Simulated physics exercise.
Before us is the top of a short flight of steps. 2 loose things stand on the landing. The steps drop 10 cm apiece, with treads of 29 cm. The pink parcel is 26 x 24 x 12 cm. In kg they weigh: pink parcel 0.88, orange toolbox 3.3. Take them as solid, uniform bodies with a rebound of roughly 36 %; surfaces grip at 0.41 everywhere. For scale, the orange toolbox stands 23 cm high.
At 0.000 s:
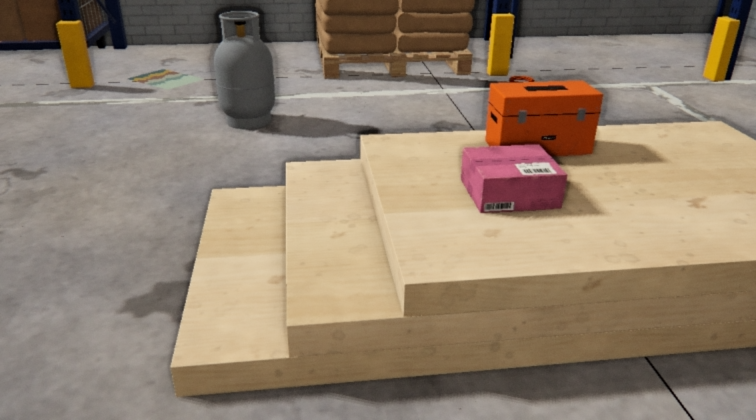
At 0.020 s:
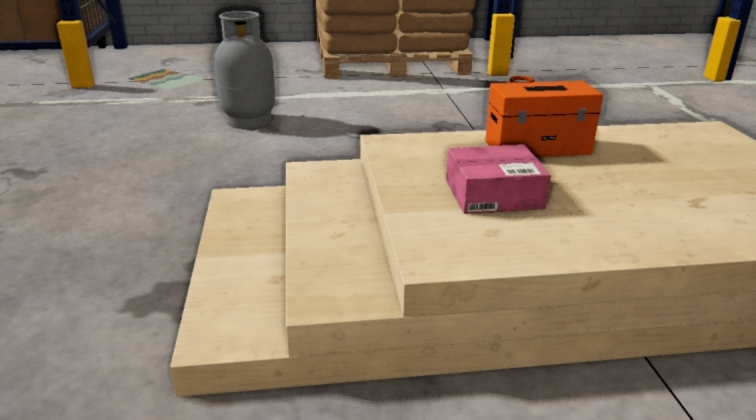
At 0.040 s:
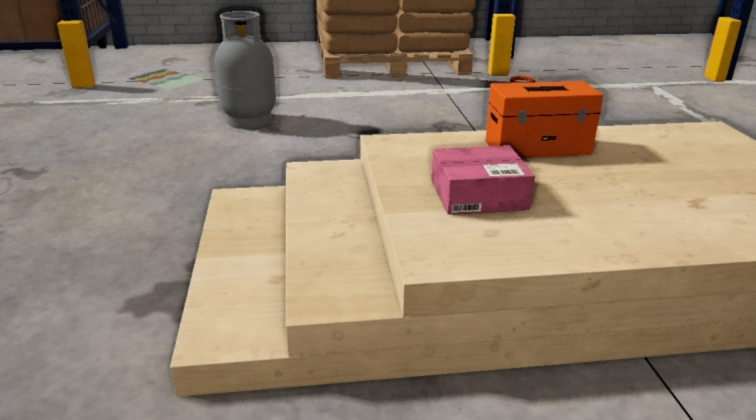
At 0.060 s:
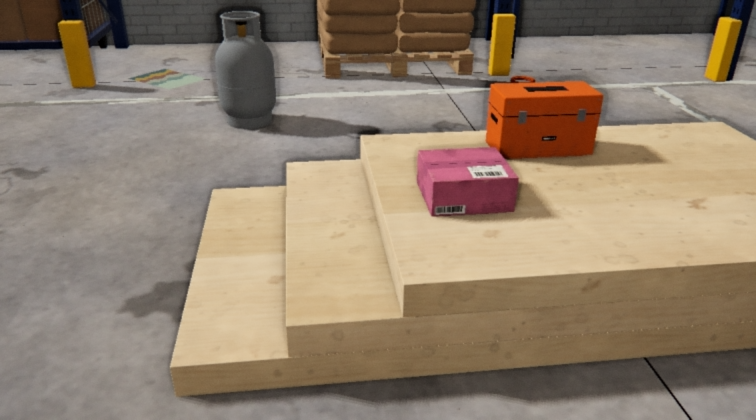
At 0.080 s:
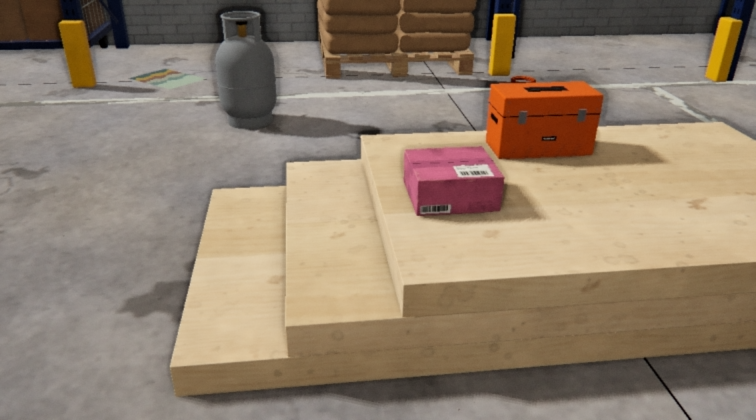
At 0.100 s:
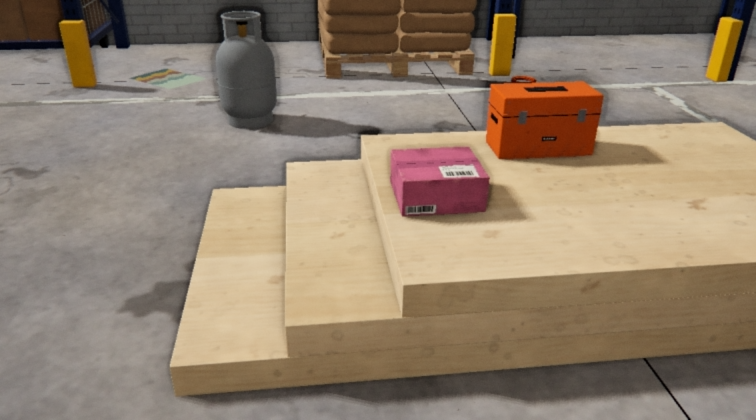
A broad pale wooden platform with steps descending on its left stands on a grey concrete warehouse floor, seen from slightly above by a still camera. A pink parcel sits on top, left of an orange toolbox, with a grey gas cylinder, stacked sacks and yellow posts behind. The parcel slides steadily left across the wood toward the steps, slowing slightly, while the toolbox stays still.
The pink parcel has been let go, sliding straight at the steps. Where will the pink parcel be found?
It ends at the bottom.
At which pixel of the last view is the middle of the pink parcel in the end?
At about (59, 287).
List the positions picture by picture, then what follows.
In the first picture, edge 41 cm ahead; pink parcel (511, 177); orange toolbox (541, 119).
In the second picture, edge 36 cm ahead; pink parcel (495, 178); orange toolbox (542, 119).
In the third picture, edge 31 cm ahead; pink parcel (480, 178); orange toolbox (542, 119).
In the fourth picture, edge 26 cm ahead; pink parcel (465, 180); orange toolbox (542, 119).
In the fifth picture, edge 22 cm ahead; pink parcel (451, 179); orange toolbox (542, 120).
In the sixth picture, edge 18 cm ahead; pink parcel (437, 180); orange toolbox (542, 120).
By 0.40 s, 36 cm past the top edge and 11 cm lower; pink parcel near (262, 222).
By 0.80 s, 73 cm past the top edge and 22 cm lower; pink parcel near (144, 260).
When it is over (2.3 s), 99 cm past the top edge and 30 cm lower; orange toolbox within 12 cm of the start. End places, in pixels of the last picture, pink parcel near (59, 287).
